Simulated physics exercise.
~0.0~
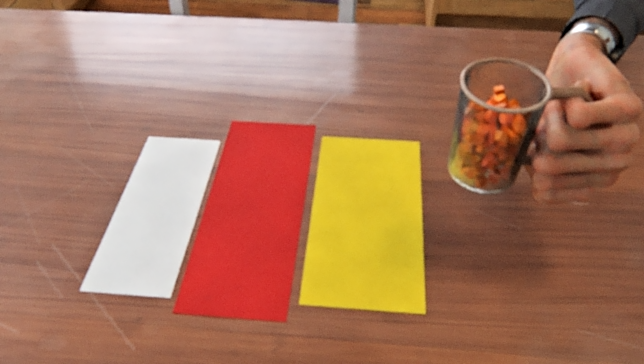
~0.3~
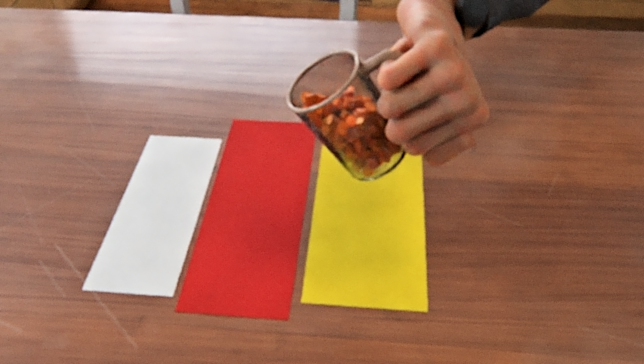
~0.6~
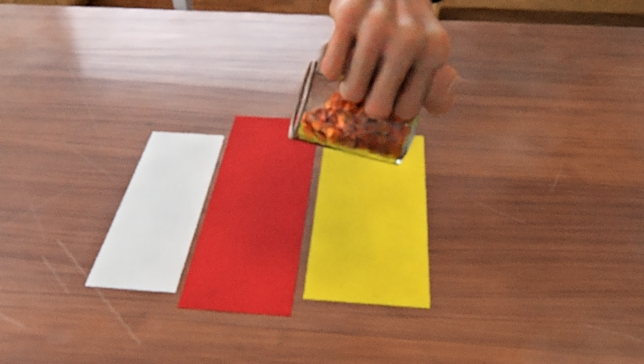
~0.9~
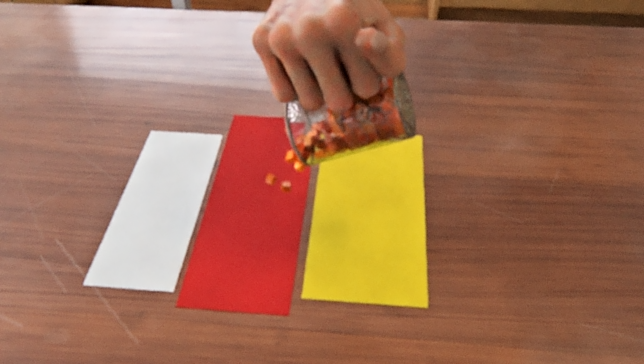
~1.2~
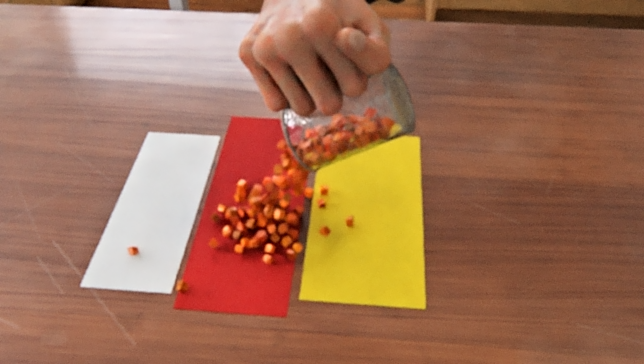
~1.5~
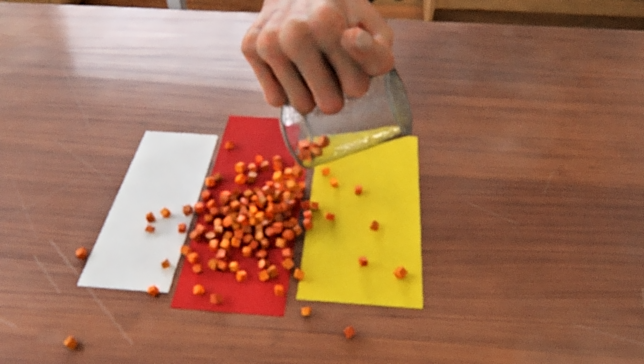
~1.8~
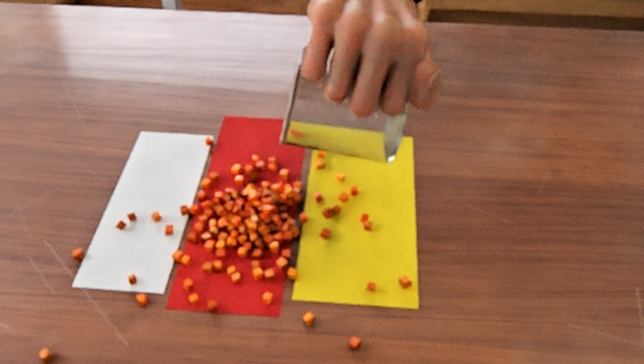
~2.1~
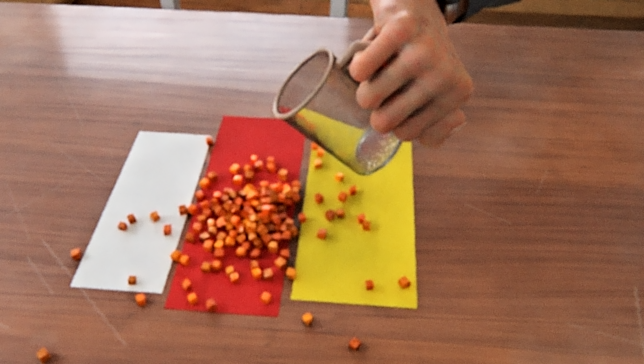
We see a hand move a clear cup of small orange cubes left over white, red and yellow mats and tip it, pouring them out. Most settle in a heap on the red mat, with some scattered on the other mats and table, as the emptied cup is turned partway back.
